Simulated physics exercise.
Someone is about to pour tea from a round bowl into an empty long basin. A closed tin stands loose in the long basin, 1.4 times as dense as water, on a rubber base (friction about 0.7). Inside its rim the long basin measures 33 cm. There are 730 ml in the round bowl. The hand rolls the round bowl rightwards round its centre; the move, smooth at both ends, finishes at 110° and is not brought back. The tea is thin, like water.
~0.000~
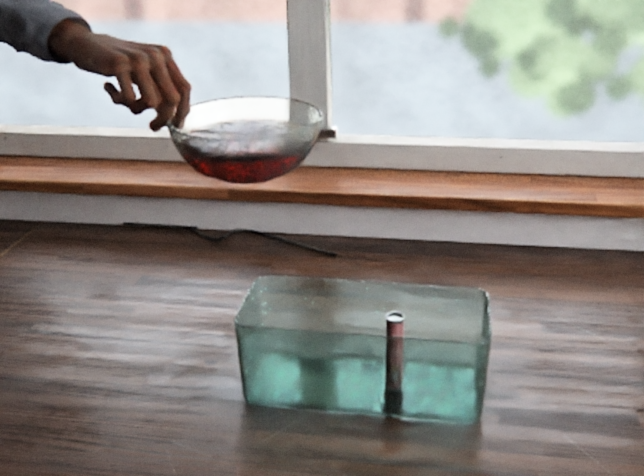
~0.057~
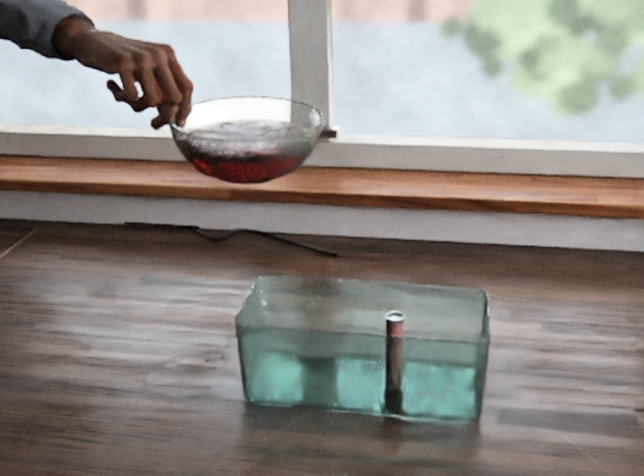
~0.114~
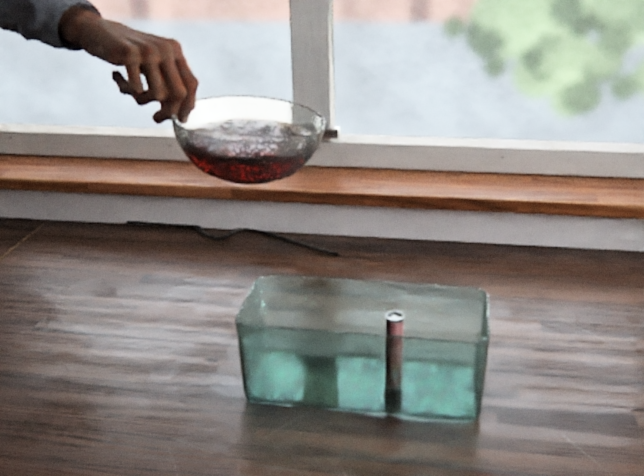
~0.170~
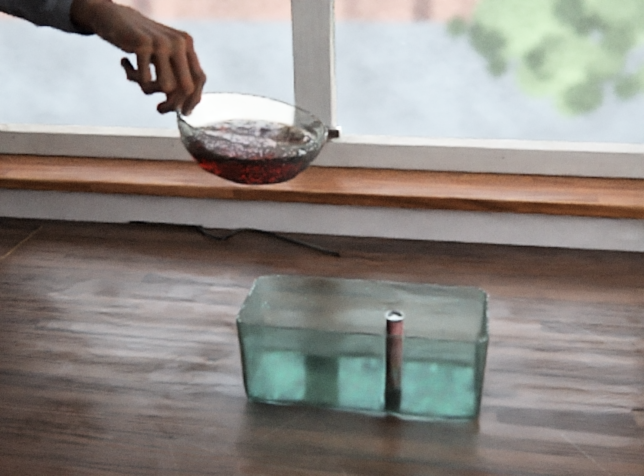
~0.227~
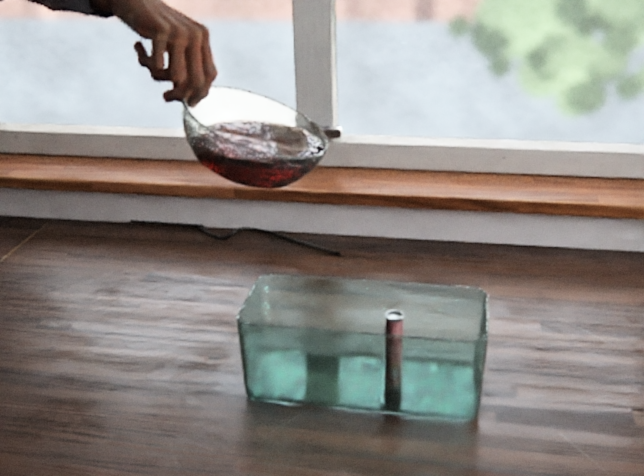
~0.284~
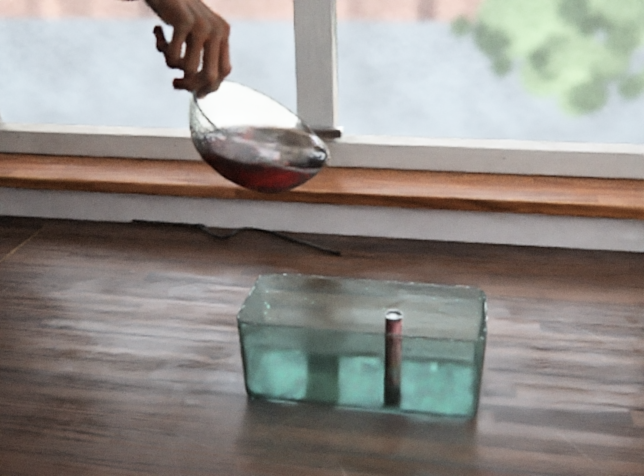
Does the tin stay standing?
The tin goes over.
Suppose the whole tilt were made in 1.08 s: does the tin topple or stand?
Then it stays up.
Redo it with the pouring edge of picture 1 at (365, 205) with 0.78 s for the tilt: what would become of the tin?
Then it keeps standing.
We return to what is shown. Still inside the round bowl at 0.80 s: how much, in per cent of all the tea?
Near 0 in a hundred.
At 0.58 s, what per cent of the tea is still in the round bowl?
Some 7 per cent.
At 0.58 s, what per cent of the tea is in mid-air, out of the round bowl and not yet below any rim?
Near 58 in a hundred.
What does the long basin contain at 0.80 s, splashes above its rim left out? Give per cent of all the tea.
Near 96 in a hundred.
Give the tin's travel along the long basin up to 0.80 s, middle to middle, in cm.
Some 3 cm.
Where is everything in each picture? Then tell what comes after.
In the first picture, it leans 0°; its right rim is at (320, 120); the tea meets the walls at (182, 134) and (314, 137); the long basin's rim runs from (245, 301) to (489, 316); the tin's top is at (395, 320).
In the second picture, it leans 1°; its right rim is at (321, 123); the tea meets the walls at (184, 133) and (315, 139).
In the third picture, it leans 6°; its right rim is at (323, 129); the tea meets the walls at (186, 131) and (316, 142).
In the fourth picture, it leans 12°; its right rim is at (325, 138); the tea meets the walls at (190, 129) and (319, 145).
In the fifth picture, it leans 21°; its right rim is at (326, 150); the tea meets the walls at (196, 130) and (324, 148).
In the sixth picture, it leans 32°; its right rim is at (324, 165); the tea meets the walls at (203, 133) and (321, 153); 3 per cent is over the edge.
After 0.58 s the tilt is 94° and 7 per cent is still to pour; the tin stands where it began.
After 0.80 s the tilt is 110° and 0 per cent is still to pour; the tin leans 32°.
After 1.03 s the tilt is 110° and 0 per cent is still to pour; the tin lies on its side.
After 1.28 s the tilt is 110° and 0 per cent is still to pour; the tin lies on its side.
In the end the tin lies on its side.
